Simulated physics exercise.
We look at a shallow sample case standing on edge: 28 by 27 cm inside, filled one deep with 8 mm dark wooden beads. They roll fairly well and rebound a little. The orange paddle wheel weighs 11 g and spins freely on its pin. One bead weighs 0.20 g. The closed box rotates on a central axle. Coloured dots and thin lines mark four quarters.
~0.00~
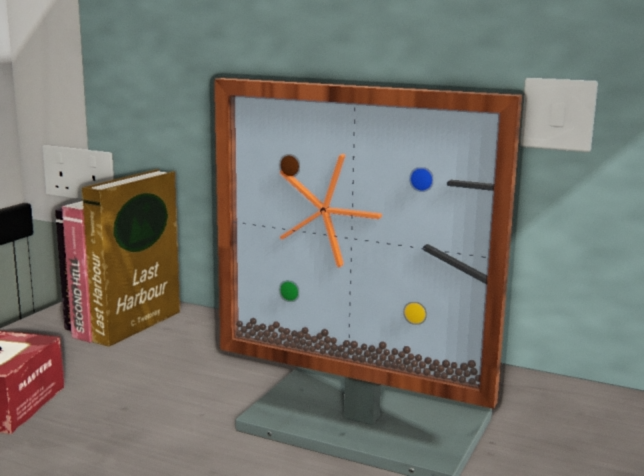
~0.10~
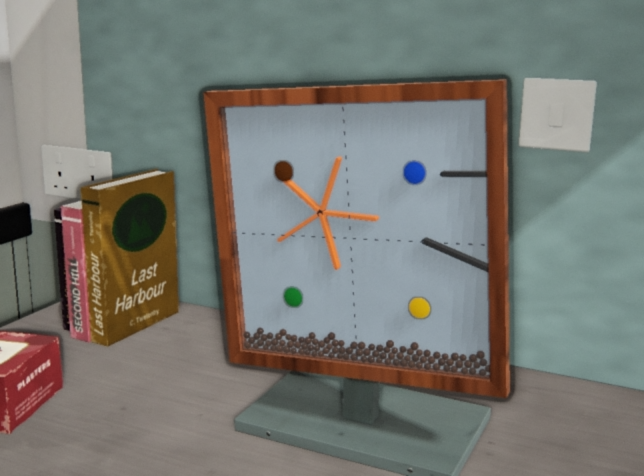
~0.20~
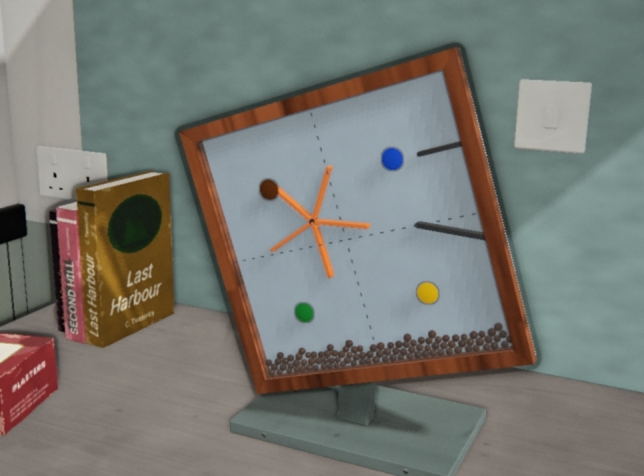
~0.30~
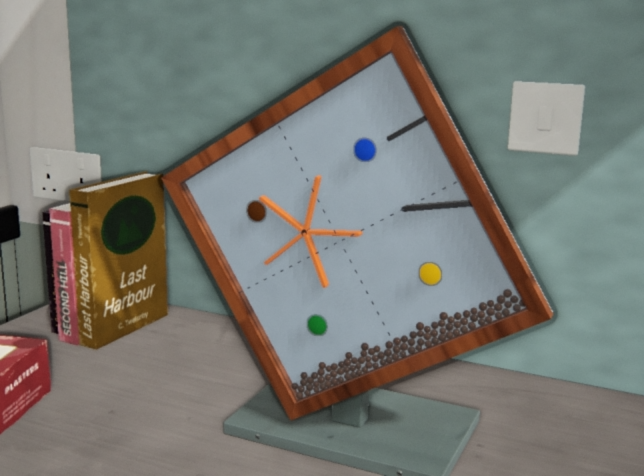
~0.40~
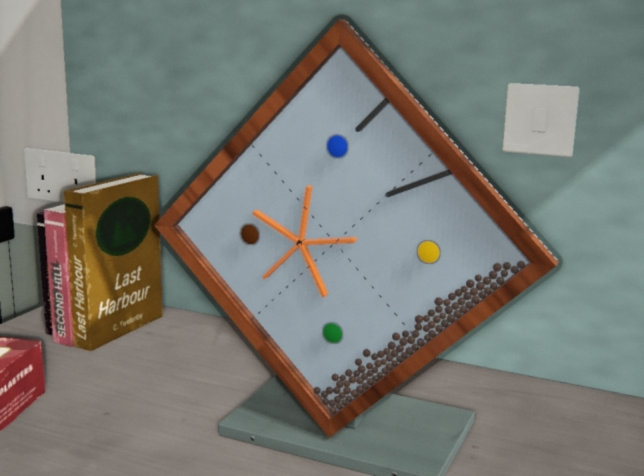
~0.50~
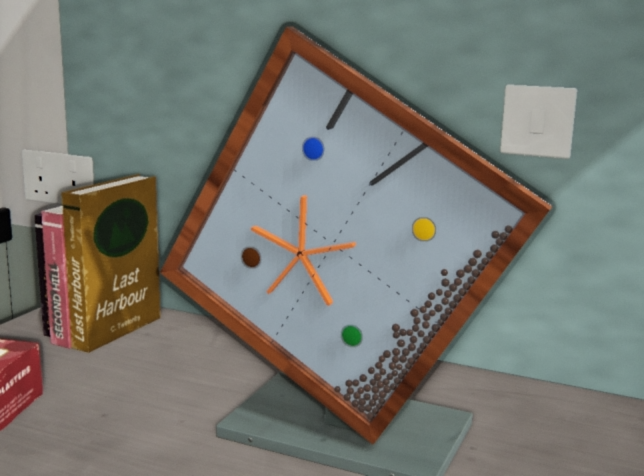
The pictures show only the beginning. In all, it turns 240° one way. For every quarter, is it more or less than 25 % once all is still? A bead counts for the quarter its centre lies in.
Blue more, green less, yellow less, brown less than 25 %.
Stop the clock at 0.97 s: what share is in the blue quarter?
Some 0 per cent.
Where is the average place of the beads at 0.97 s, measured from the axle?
Some 9 cm right and 9 cm below.
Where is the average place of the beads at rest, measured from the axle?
About 5 cm right and 13 cm below.
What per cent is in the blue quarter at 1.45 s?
About 15 per cent.
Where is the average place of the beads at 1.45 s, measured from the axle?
About 9 cm right and 10 cm below.
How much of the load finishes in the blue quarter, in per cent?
Roughly 100 per cent.
By 0.97 s, it stands 126° anticlockwise; the beads' middle is 9 cm right of and 9 cm below the centre; green 60 %, brown 40 %.
By 1.45 s, it has come round 193° anticlockwise; the beads' middle is 9 cm right of and 10 cm below the centre; blue 15 %, brown 85 %.
By 1.86 s, it has come round 240° anticlockwise; the beads' middle is 6 cm right of and 12 cm below the centre; blue 90 %, brown 10 %.
All still by 4.2 s, it has come round 240° anticlockwise; blue 100 %, green 0 %, yellow 0 %, brown 0 %.
